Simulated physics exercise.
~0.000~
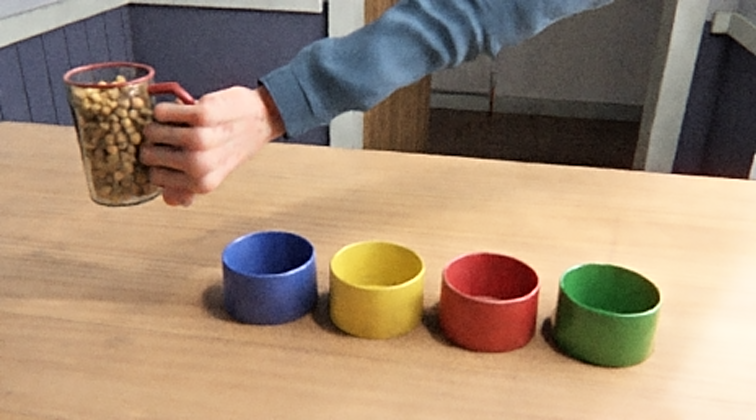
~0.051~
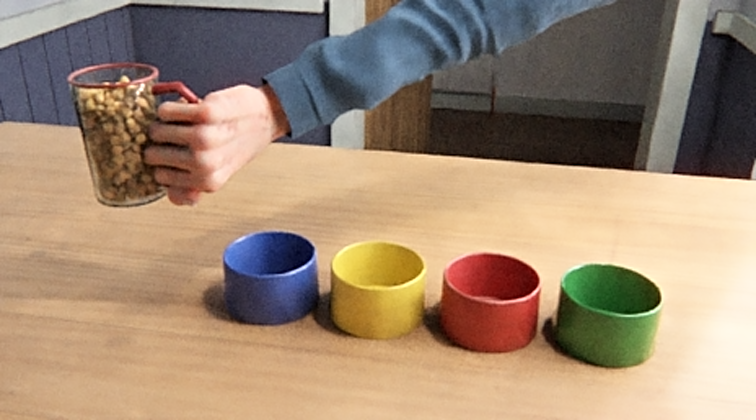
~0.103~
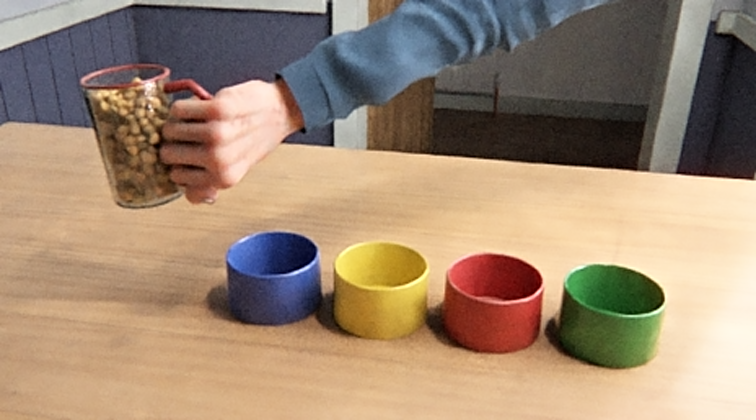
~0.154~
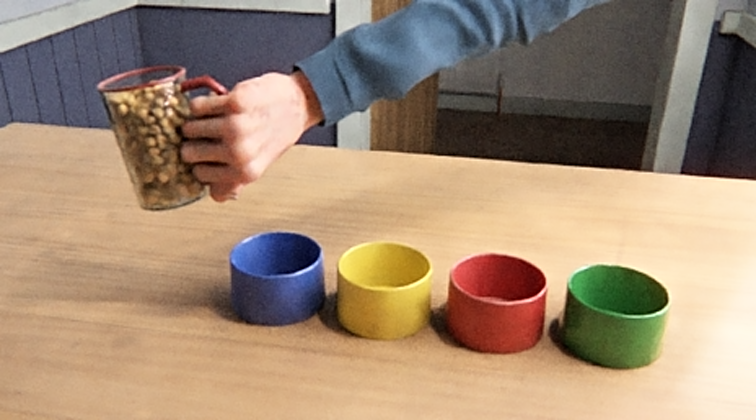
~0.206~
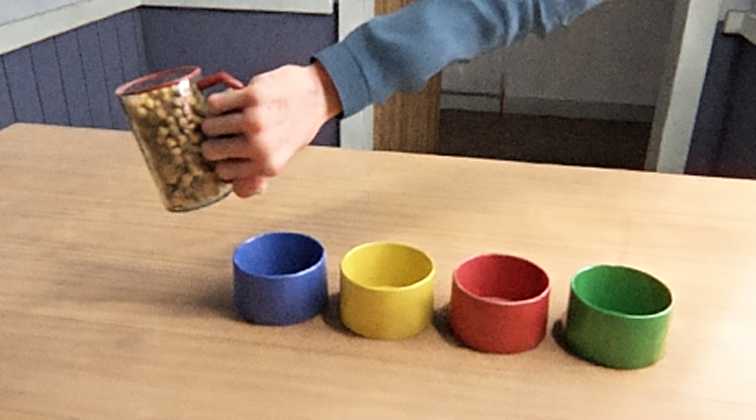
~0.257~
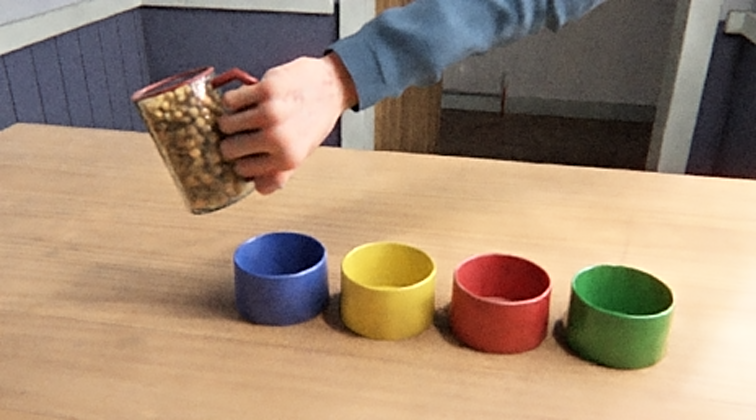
We see a hand in a blue sleeve holding a clear cup of dried chickpeas above a wooden table with blue, yellow, red and green dishes; it moves the cup a short way right while gradually tilting it left.
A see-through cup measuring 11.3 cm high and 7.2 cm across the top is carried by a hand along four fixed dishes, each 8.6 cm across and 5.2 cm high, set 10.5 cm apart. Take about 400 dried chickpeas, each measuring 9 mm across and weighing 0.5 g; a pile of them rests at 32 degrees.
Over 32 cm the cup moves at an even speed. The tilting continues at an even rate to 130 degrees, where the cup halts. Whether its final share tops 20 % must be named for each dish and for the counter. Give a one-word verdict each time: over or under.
At the end, red: It will get a share not bigger than a fifth, blue: It will get a share not bigger than a fifth, green: It will get a share not bigger than a fifth, yellow: It will get a share bigger than a fifth, counter: It will get a share not bigger than a fifth.
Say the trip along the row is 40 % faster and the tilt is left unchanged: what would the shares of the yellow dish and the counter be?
Yellow: 90; counter: 10.
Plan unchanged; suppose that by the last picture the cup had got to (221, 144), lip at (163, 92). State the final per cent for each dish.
Kept per dish: Red = 0, blue = 0, green = 0, yellow = 90.
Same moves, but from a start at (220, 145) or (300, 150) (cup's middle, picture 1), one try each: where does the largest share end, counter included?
In the first try red collects the most, and in the second it's green.
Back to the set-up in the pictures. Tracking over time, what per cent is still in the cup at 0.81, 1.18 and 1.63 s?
Approx. 100 / 90 / 0 percent.
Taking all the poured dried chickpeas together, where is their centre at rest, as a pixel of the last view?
My guess is close to (389, 281).
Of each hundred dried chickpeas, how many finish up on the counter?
About 10 percent.
After 0.81 s, tilt 72 degrees; cup holds 100 %.
After 1.18 s, tilt 107 degrees; cup holds 90 %, yellow 5 %.
After 1.63 s, tilt 130 degrees; cup holds 0 %, yellow 95 %.
In the end, at 2.2 s, red 0 %, blue 0 %, green 0 %, yellow 90 %, counter 10 %.
